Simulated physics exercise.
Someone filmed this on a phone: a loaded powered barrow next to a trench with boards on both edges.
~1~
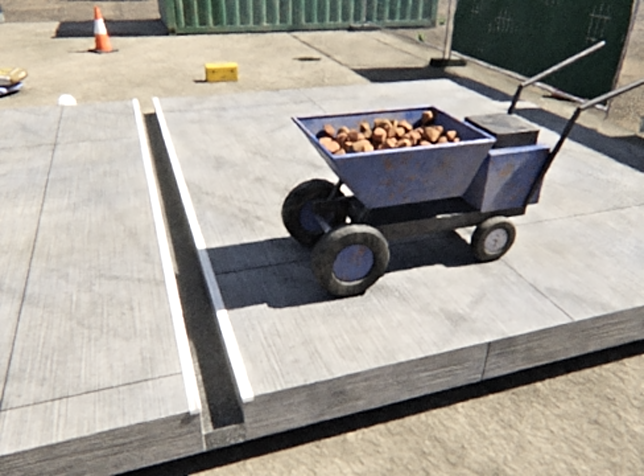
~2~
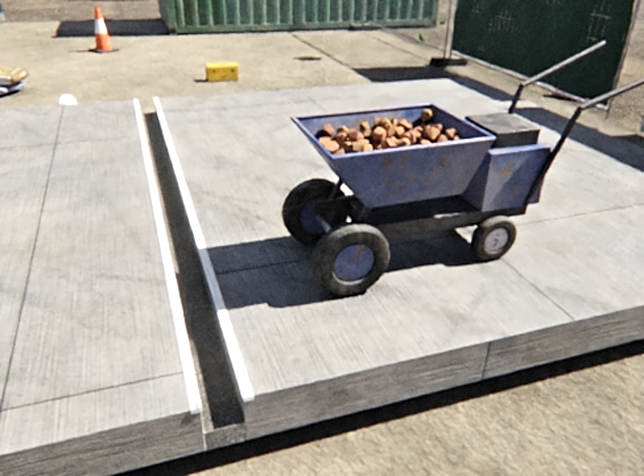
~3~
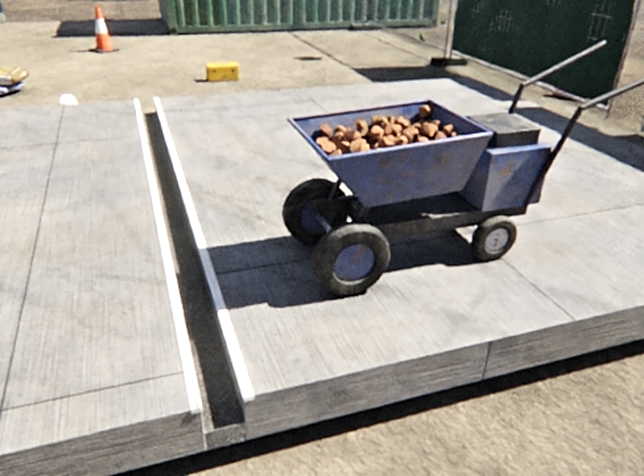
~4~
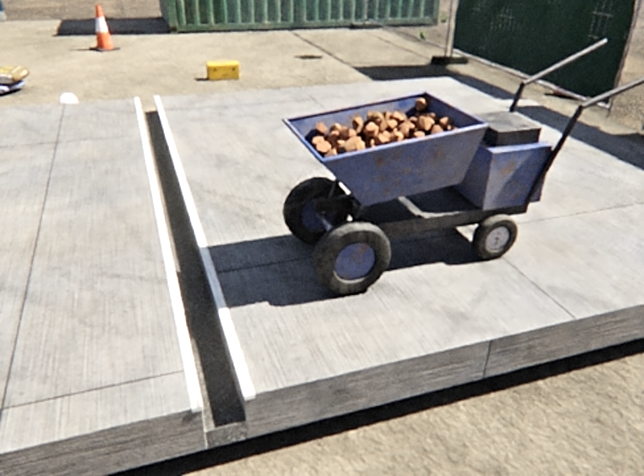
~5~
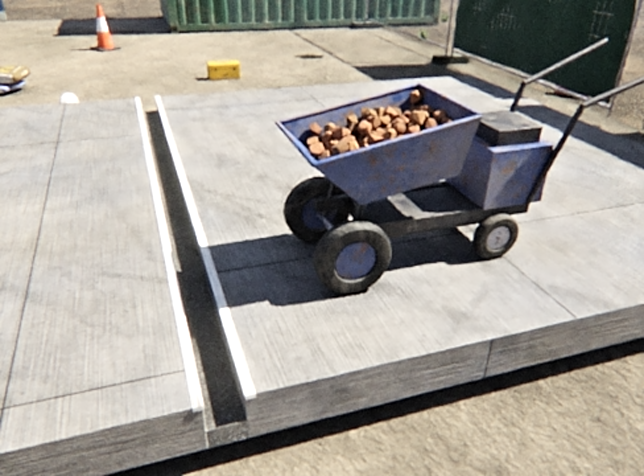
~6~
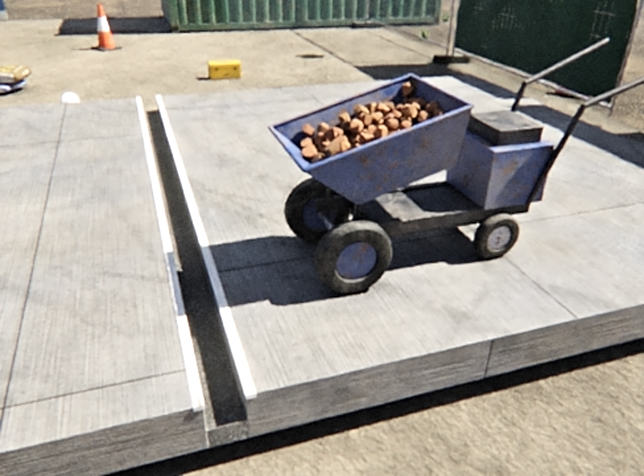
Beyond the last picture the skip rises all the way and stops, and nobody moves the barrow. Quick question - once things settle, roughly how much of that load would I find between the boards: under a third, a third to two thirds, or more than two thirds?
What ends in the trench is going to be one-third to two-thirds of the load.
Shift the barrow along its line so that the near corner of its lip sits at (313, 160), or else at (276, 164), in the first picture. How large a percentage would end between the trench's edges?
The first stopping place yields 40 % and the other yields 10 %.
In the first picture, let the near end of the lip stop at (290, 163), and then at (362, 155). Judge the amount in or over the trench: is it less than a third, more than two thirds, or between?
First: Under a third. Second: The middle third.
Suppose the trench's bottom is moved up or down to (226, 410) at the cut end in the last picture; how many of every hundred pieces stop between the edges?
I'd say roughly 40 in a hundred.
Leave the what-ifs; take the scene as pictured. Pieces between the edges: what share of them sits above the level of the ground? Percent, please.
About 40 per cent.
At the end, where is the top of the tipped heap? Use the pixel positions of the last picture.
The topmost point rests at roughly pixel (204, 260) in the last view.
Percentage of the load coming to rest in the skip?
It is some 0 percent.
Just after the last frame, skip tipped steeply; every one in the skip.
A moment on, skip tipped right over; the larger part in the skip; just a few short of the trench; about a tenth in or heaped over the trench; about a tenth falling.
Further on, skip tipped right over; roughly a quarter in the skip; about a tenth short of the trench; roughly half in or heaped over the trench; roughly a quarter beyond it; just a few falling.
When it is over, skip tipped right over; about a tenth short of the trench; roughly half in or heaped over the trench; roughly a third beyond it.
